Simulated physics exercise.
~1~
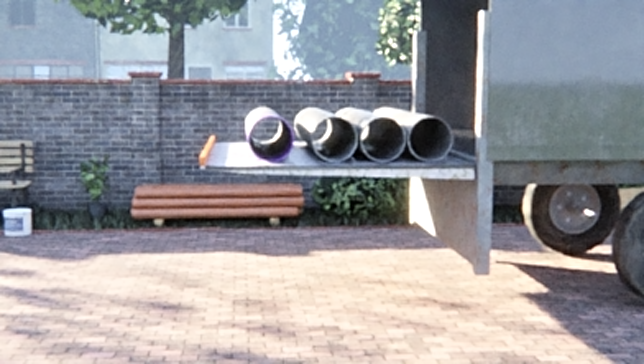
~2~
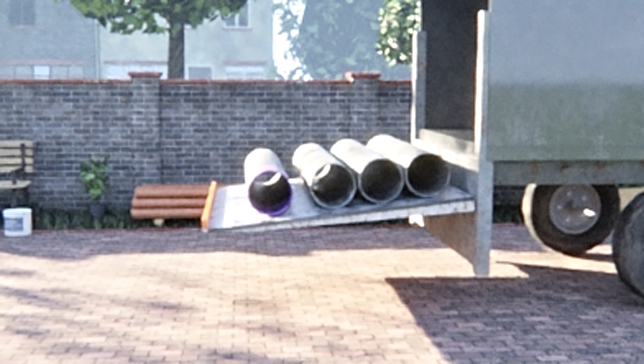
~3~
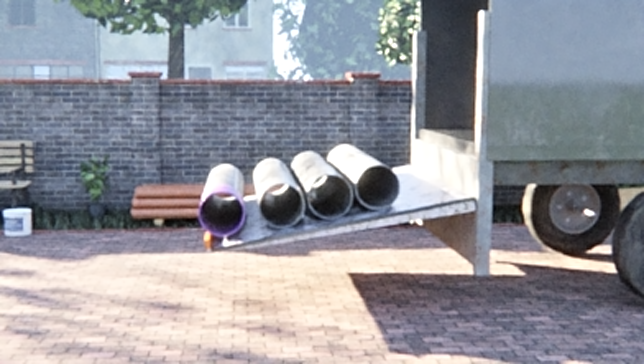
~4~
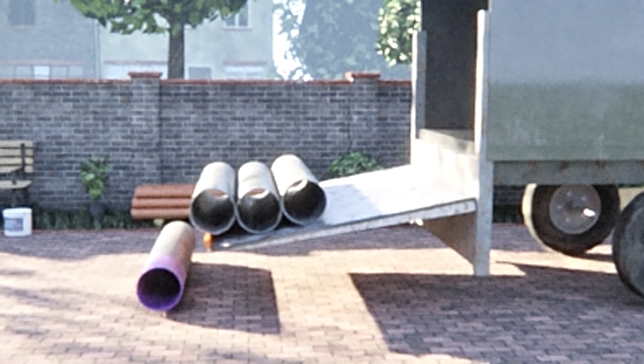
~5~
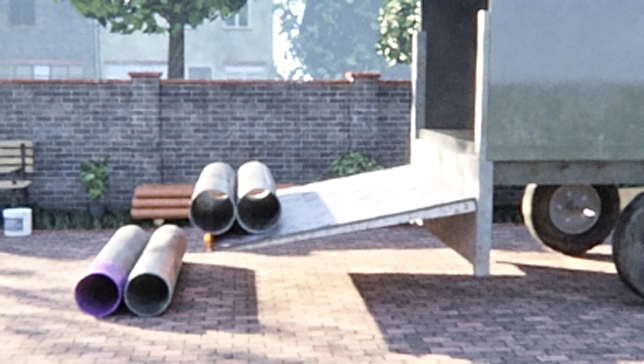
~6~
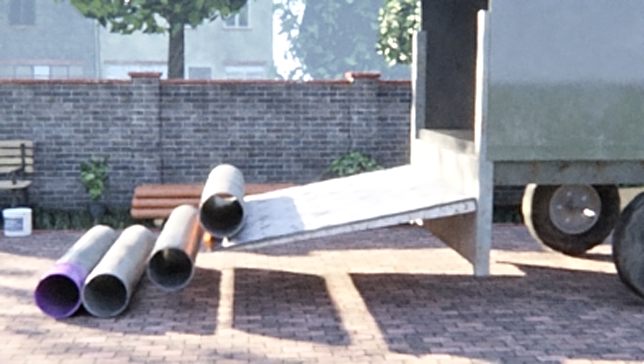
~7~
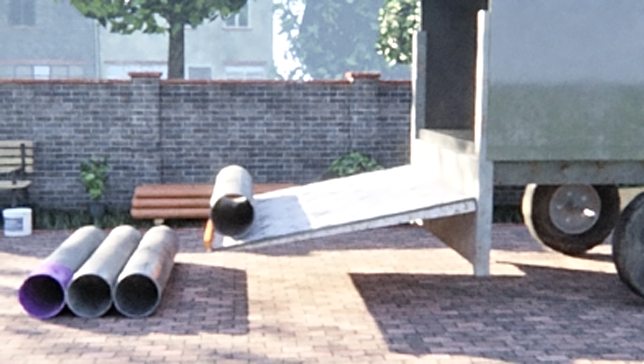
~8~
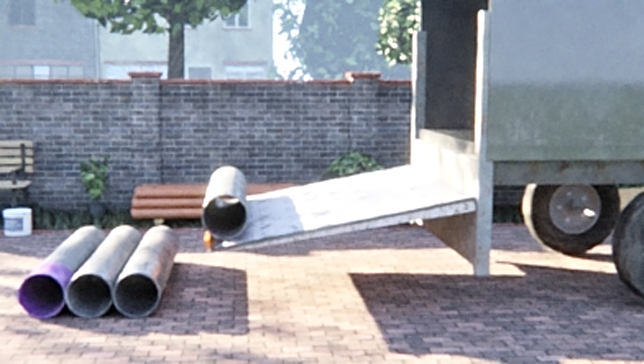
Four grey pipes, the leftmost rimmed in purple, lie side by side on a steel platform at the back of a lorry, seen from the side across a sunlit brick-paved yard. Behind are a brick wall, a bench, a white bucket and a stack of reddish-brown logs or pipes. The platform sinks and tilts down to the left, and the pipes roll towards the small orange stop at its edge. The purple-rimmed pipe goes over first and rolls left across the paving. Two more follow, settling beside it, while the last pipe stays at the platform's lower edge.
